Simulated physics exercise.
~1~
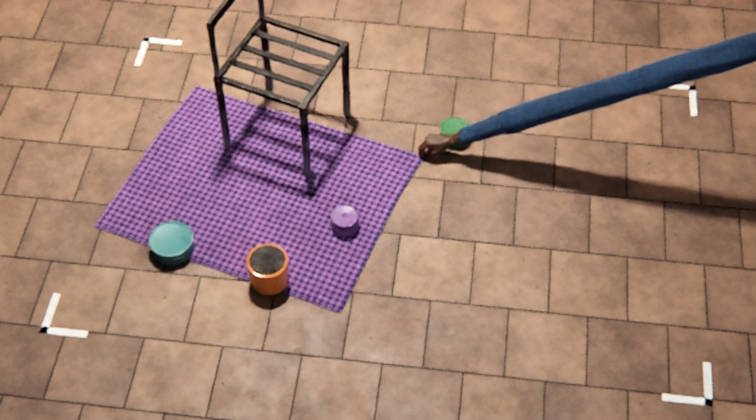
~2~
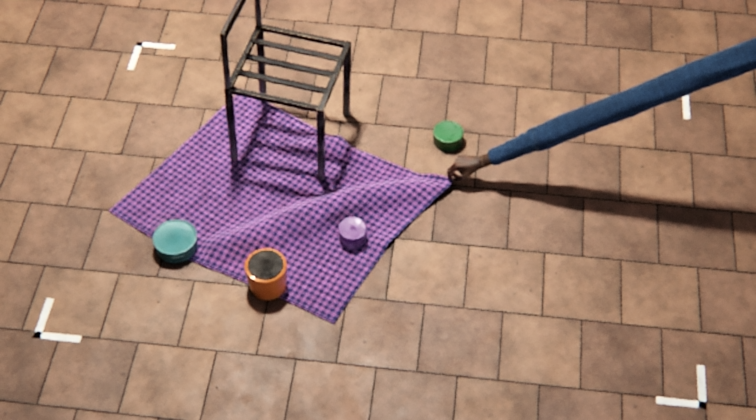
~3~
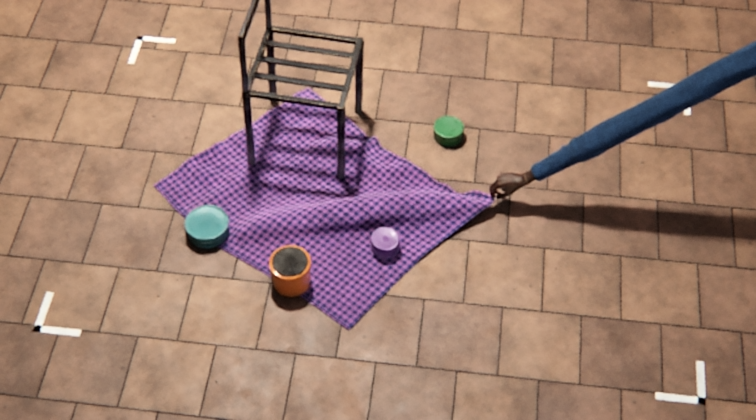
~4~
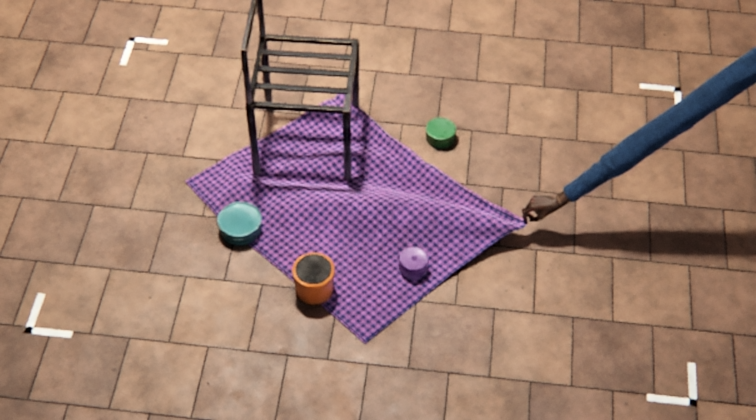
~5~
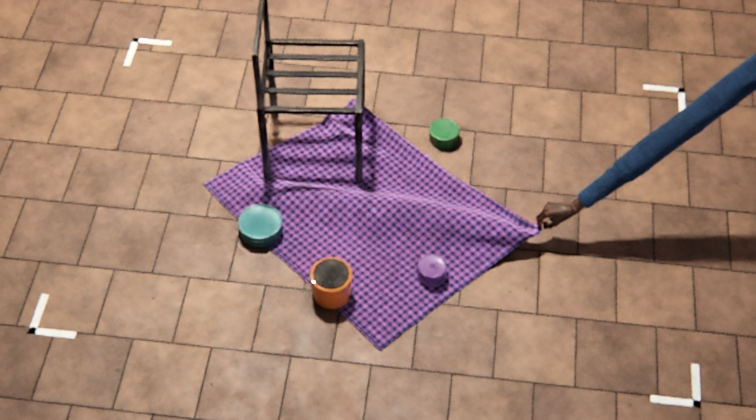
To begin with, a purple checked mat lies on a tiled floor inside white corner marks, holding a black chair, a teal bin, an orange pot and a purple tub, with a green bin near its far edge. A blue-sleeved arm reaches in from the right, and its hand grips the mat's right corner. The hand pulls the corner right and toward the viewer, raising a long crease. The mat twists and slides, carrying the chair and three containers rightward. Finally, the hand still holds the corner, everything on the mat remains upright, and the green bin has stayed put.
